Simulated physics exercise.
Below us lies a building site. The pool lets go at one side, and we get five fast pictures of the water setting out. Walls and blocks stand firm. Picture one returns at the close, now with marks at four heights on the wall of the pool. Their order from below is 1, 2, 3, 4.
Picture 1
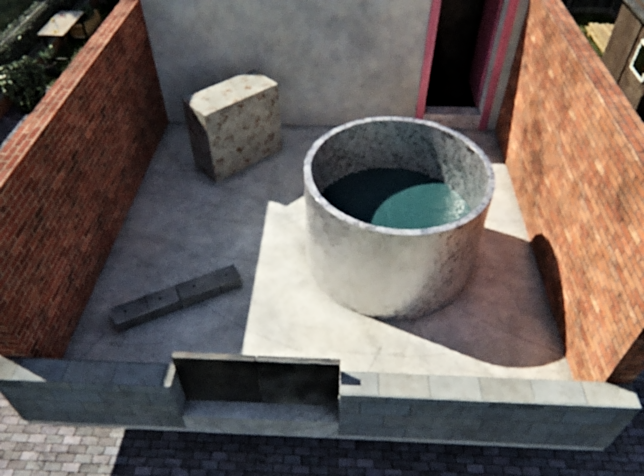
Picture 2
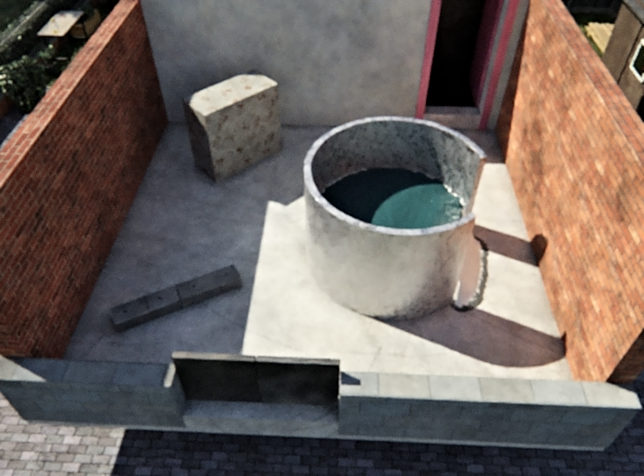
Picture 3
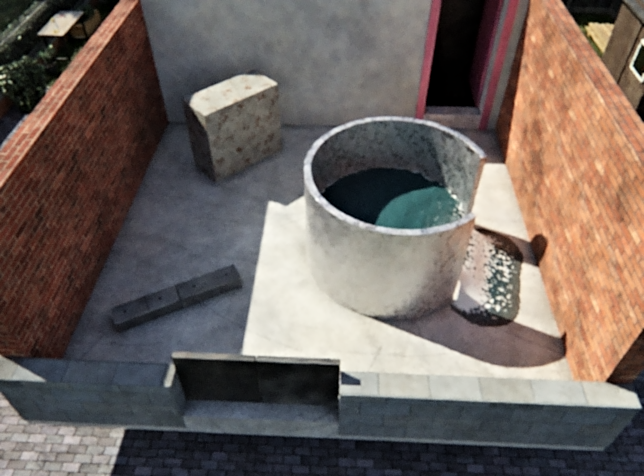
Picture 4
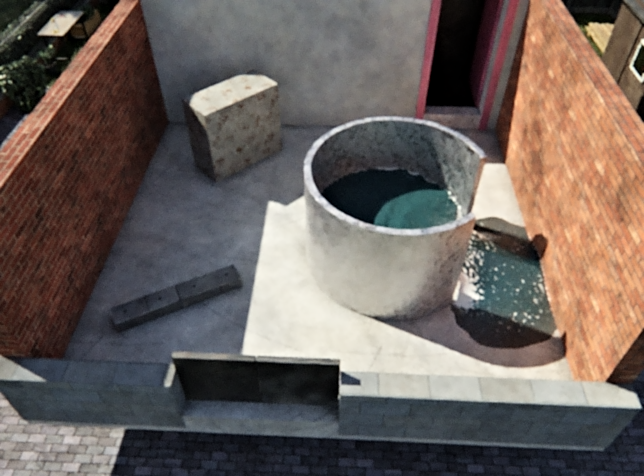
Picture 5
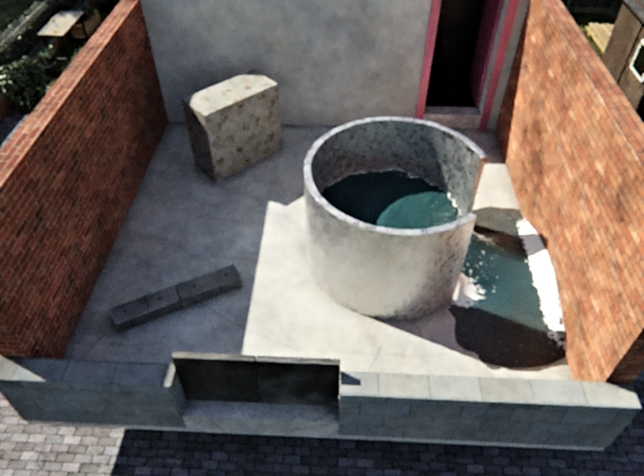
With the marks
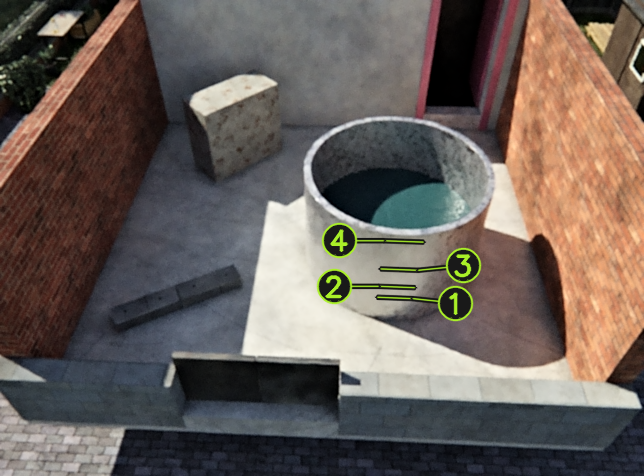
We see a walled yard on a building site with a round concrete pool of still water; a gap opens in the pool's right side, and water pours through, spreading across the ground toward the right brick wall.
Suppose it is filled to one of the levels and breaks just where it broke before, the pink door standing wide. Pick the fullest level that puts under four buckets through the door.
Choose 3.
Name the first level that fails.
4 it is.
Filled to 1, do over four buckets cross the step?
No, that is safe.
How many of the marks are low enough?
Three.
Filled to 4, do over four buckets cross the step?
Yes.
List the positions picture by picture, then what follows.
Water in the pool at rest, its middle at (393, 217); foot of the pink doorway at (450, 128); shut gate at (258, 364).
Water covers 1 % of the ground and shows as far out as (459, 272).
Water covers 4 % of the ground and shows as far out as (495, 236).
Water covers 8 % of the ground and shows as far out as (527, 233).
Water covers 10 % of the ground and shows as far out as (518, 217).
On the marked copy, 1 at (395, 297); 2 at (396, 286); 3 at (399, 269); 4 at (403, 241); from the bottom up 1, 2, 3, 4.
If 1 is chosen, nothing gets over.
If 2 is chosen, nothing gets over.
If 3 is chosen, a splash gets over, under a bucket.
If 4 is chosen, about 8 bucketfuls get in.
